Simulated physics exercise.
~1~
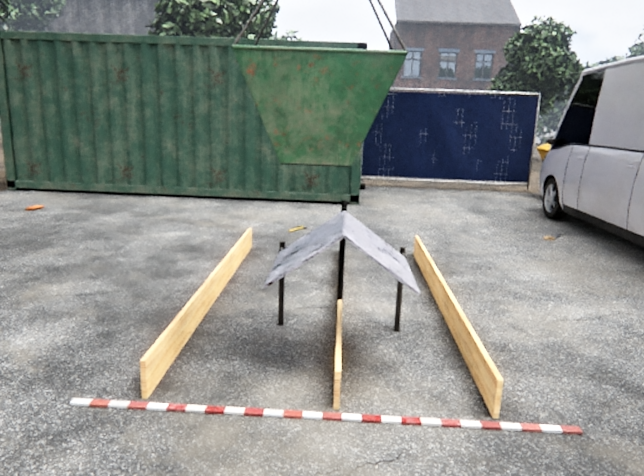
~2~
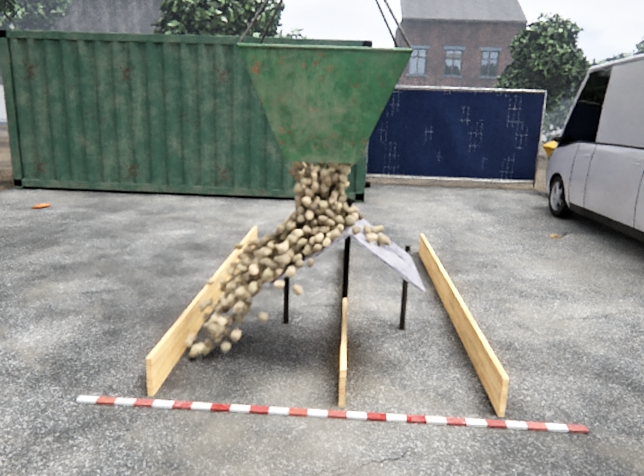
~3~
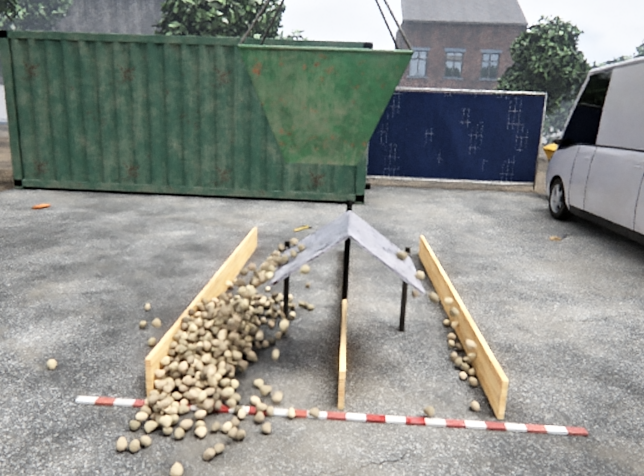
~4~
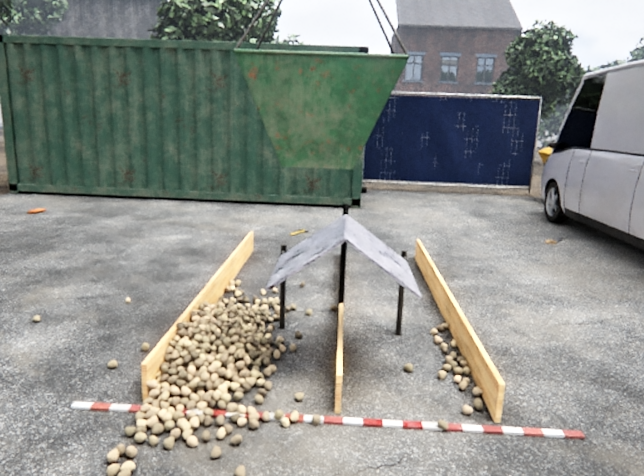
In a paved yard, a green skip drops cobbles that mostly settle in the left bay.
